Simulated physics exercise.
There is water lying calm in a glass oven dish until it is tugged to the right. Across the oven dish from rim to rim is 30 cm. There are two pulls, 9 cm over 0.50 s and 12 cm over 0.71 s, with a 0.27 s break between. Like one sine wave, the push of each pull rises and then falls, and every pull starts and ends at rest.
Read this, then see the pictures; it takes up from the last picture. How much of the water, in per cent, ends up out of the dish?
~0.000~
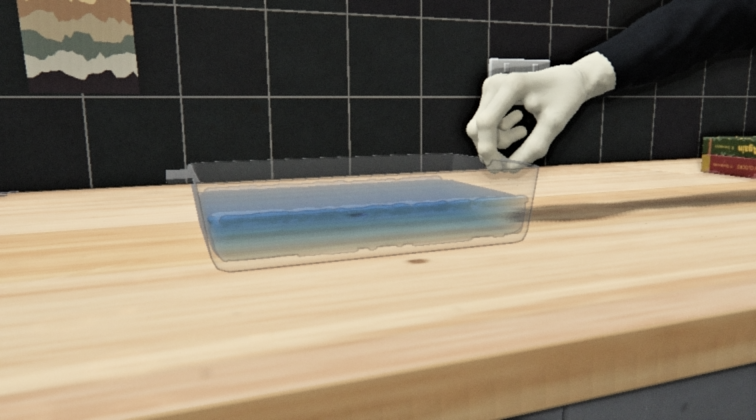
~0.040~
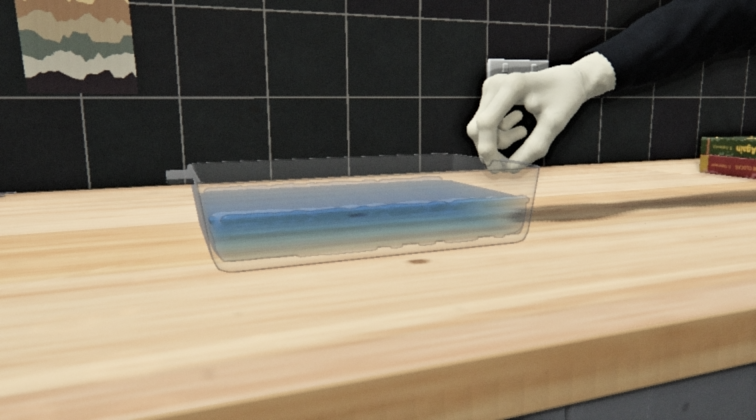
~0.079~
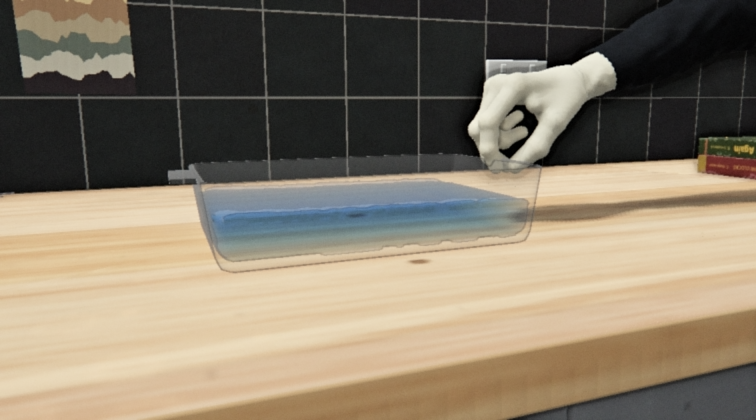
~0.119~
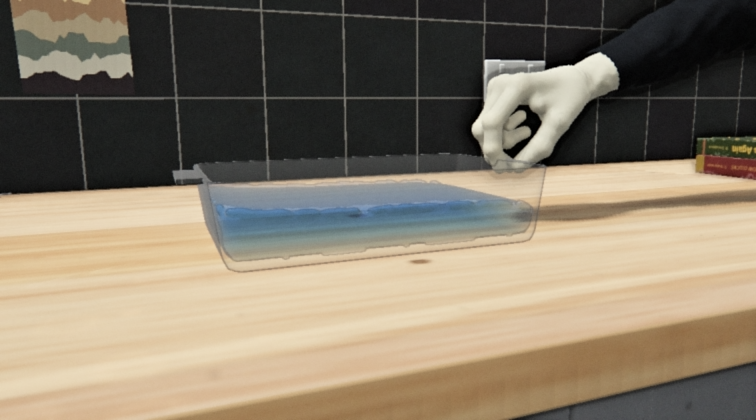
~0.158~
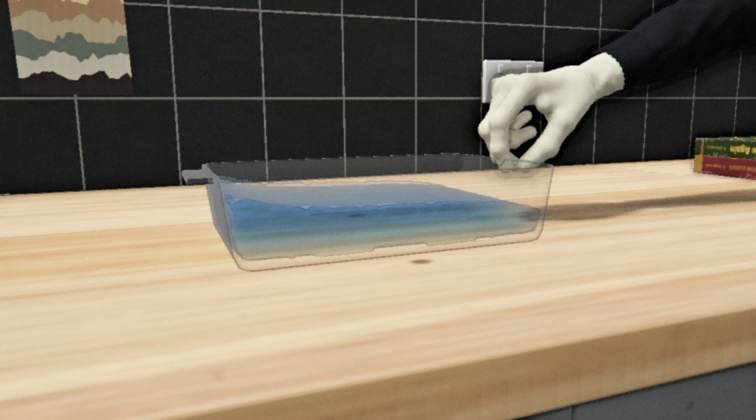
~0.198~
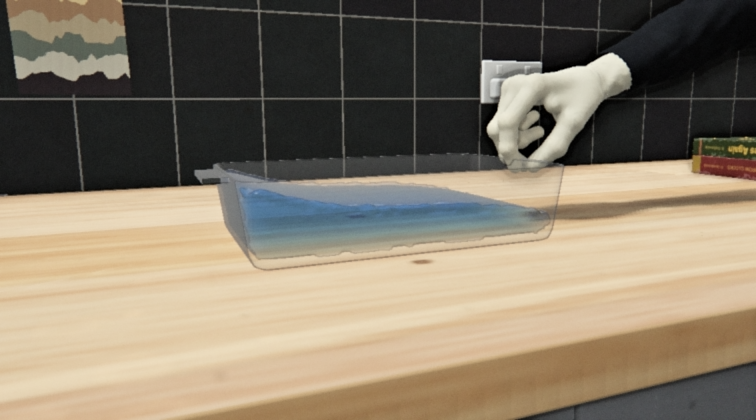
About 26 per cent.
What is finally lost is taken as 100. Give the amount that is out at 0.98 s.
I'd say something like 20 per cent at that point.
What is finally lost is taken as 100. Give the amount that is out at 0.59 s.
Close to 0 in a hundred.
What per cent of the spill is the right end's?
About 60 per cent.
By 0.59 s it has gone 9 cm; 0 per cent is out over the left end and 0 over the right.
By 0.98 s it has gone 11 cm; 0 per cent is out over the left end and 5 over the right.
By 1.38 s it has gone 21 cm; 10 per cent is out over the left end and 5 over the right.
By 1.77 s it has gone 21 cm; 10 per cent is out over the left end and 14 over the right.
At rest 26 per cent is out in all, 11 of it over the left end.
